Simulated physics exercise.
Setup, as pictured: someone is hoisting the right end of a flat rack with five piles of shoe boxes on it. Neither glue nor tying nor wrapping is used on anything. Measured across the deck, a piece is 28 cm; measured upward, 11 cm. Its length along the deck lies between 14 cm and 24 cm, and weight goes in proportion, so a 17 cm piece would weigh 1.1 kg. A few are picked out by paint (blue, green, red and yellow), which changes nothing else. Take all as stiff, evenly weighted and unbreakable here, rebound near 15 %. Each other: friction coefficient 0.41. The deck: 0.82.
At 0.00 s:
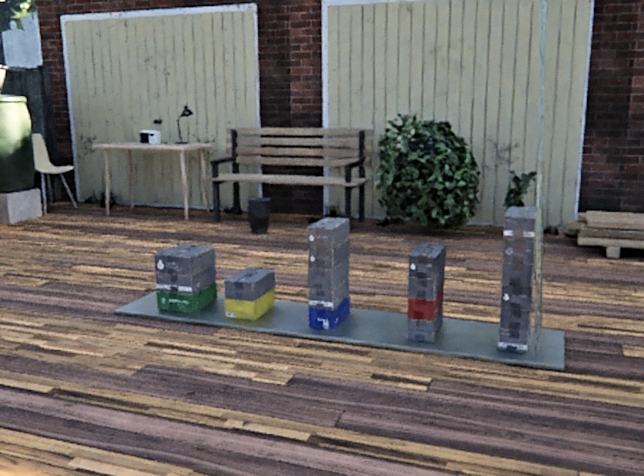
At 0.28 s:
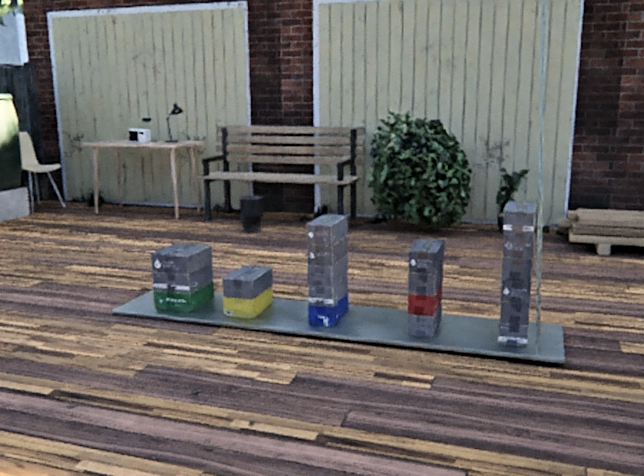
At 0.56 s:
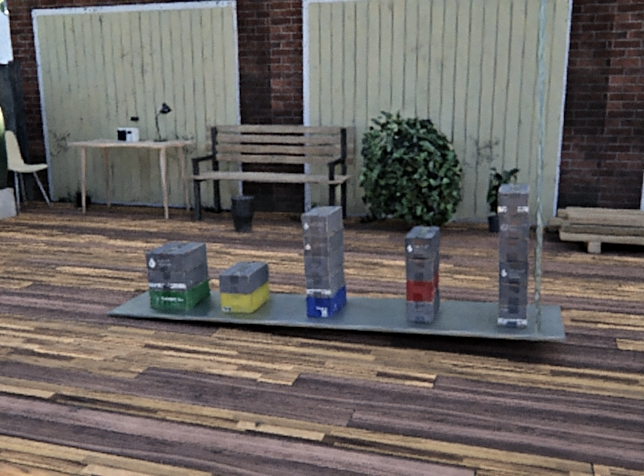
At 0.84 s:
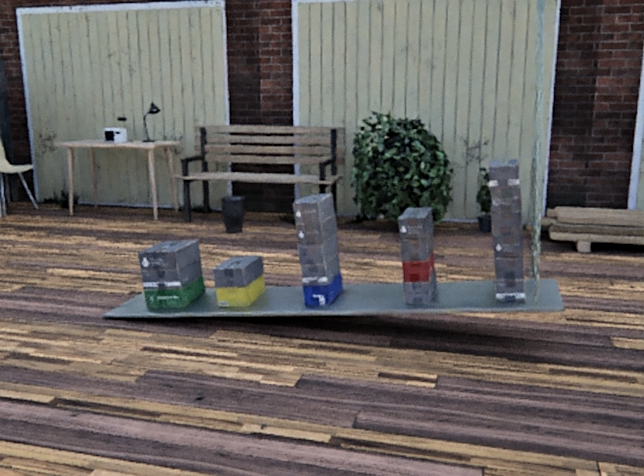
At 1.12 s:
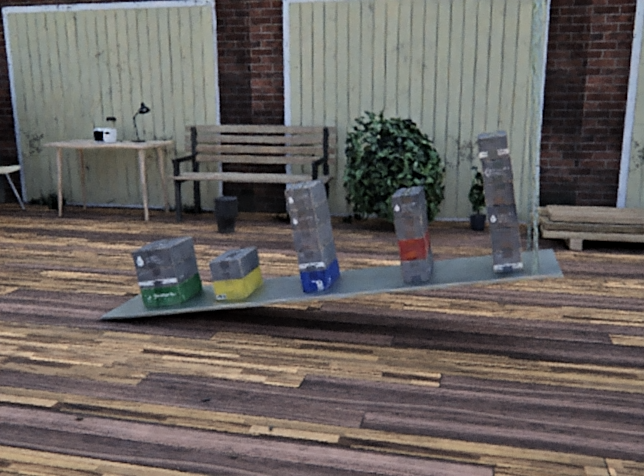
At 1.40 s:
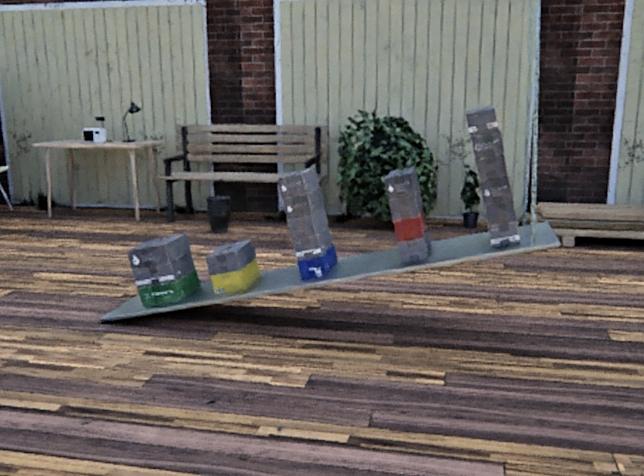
A flat grey-green board carrying five stacks of boxes lies on a striped wooden deck, seen from the front and slightly above, before pale panels, brick, a bench, a table and a bush. From left stand a low green-based stack, a lower yellow-based one, a tall blue-based one, a red-banded one and a tall grey one. The board's right end rises steadily, the stacks tilting leftward with it, while the camera shifts slightly.
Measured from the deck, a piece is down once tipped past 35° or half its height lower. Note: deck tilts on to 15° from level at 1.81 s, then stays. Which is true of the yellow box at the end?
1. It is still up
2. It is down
The answer is 1.
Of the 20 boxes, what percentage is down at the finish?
Close to 85 per cent of them.
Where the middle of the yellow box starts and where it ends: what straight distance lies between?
It ends some 20 cm from where it began.
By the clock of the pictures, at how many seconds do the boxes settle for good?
Somewhere near 4.5 seconds.
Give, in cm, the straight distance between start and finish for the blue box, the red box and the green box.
The blue one ends around 40 cm from its start, the red one around 50 cm and the green one around 10 cm.
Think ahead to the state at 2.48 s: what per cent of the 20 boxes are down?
By then, 70 per cent.
After 2.02 s, slope 15°; 5 of the 20 boxes down; yellow box unmoved; blue box leaning 16°.
After 2.48 s, slope 15°; 14 of the 20 boxes down; yellow box shifted 12 mm; blue box on its side.
At rest (4.5 s), slope 15°; 17 of the 20 boxes down; yellow box shifted 14 mm; blue box on its side; red box on its side. As the last picture would show them, middles, yellow box near (232, 271), blue box near (278, 256).
